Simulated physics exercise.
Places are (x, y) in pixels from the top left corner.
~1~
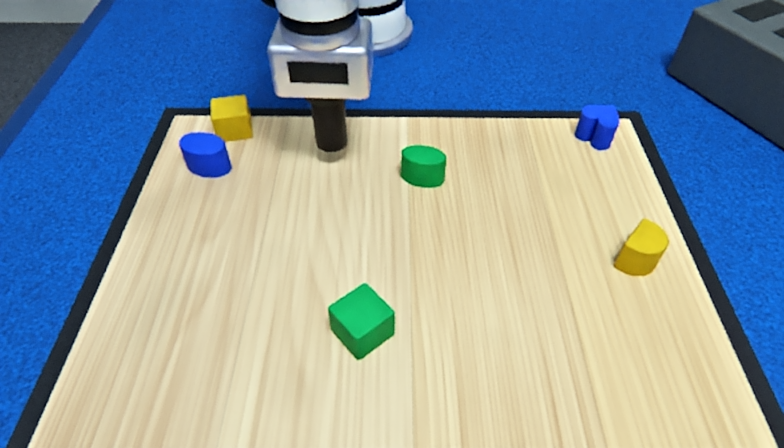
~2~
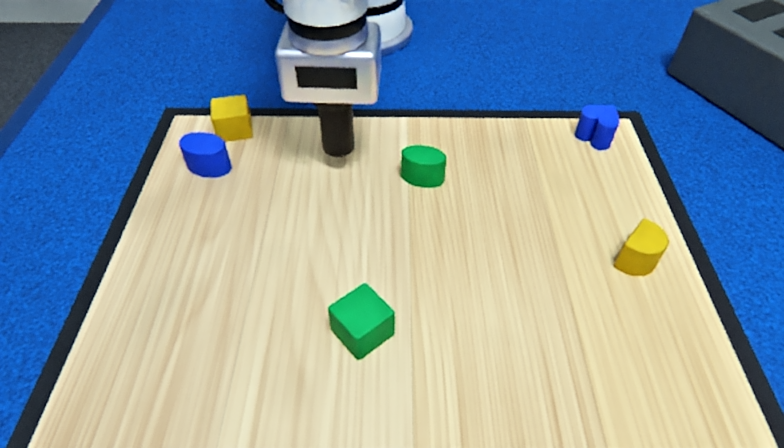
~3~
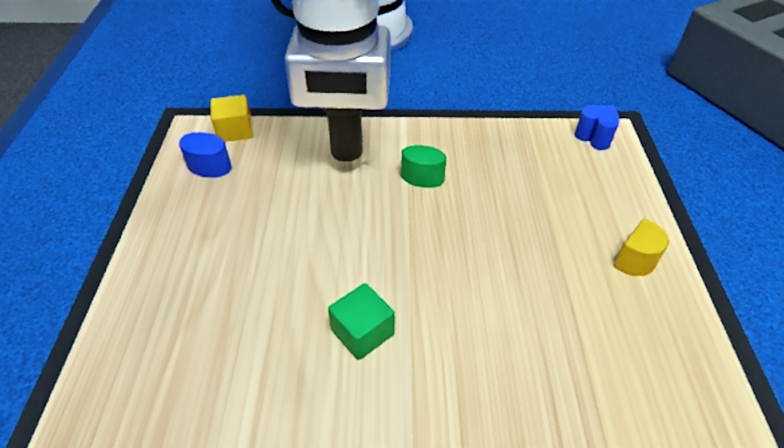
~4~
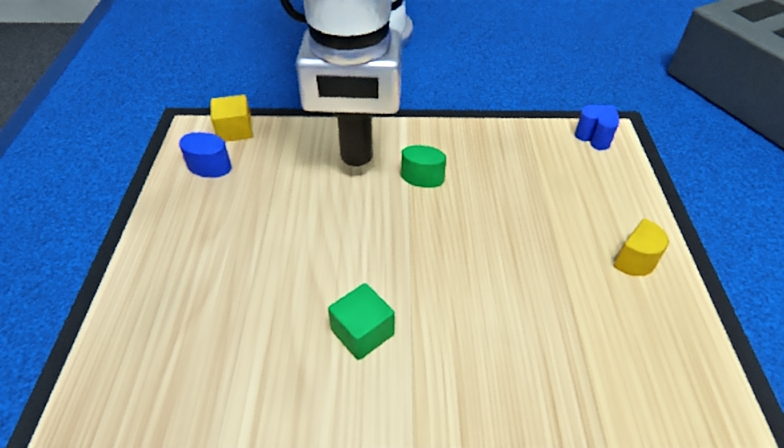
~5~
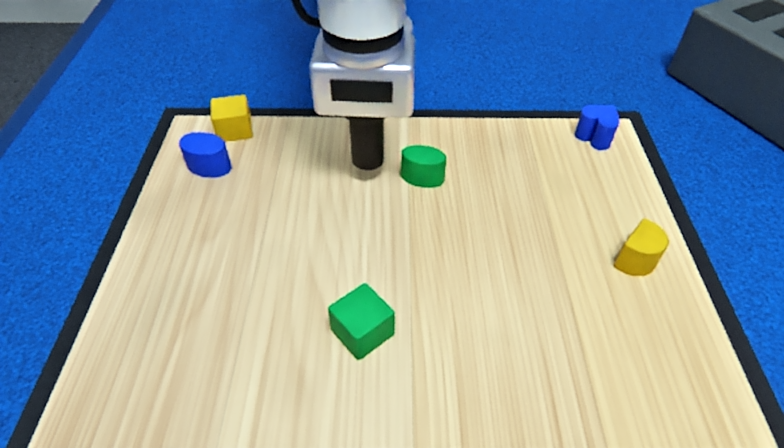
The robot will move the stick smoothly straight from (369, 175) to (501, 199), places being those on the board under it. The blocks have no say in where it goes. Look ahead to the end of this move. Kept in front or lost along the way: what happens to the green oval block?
It slips out to the side or back.
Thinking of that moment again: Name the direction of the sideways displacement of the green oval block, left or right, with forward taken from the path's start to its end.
It goes toward the left-hand side.
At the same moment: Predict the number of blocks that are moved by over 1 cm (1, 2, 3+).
Once the path ends, one block will have shifted.
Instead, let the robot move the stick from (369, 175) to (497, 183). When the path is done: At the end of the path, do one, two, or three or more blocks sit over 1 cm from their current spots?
One.
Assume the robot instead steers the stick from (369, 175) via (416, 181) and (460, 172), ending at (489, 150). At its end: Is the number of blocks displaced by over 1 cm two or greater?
In short: No.
The first path, step by step. One third of the way, stick (412, 168); green oval block (452, 156).
Two thirds of the way, stick (458, 176); green oval block (493, 155), turned 40° anticlockwise.
At the end, stick (504, 184); green oval block (520, 152), turned 100° anticlockwise.
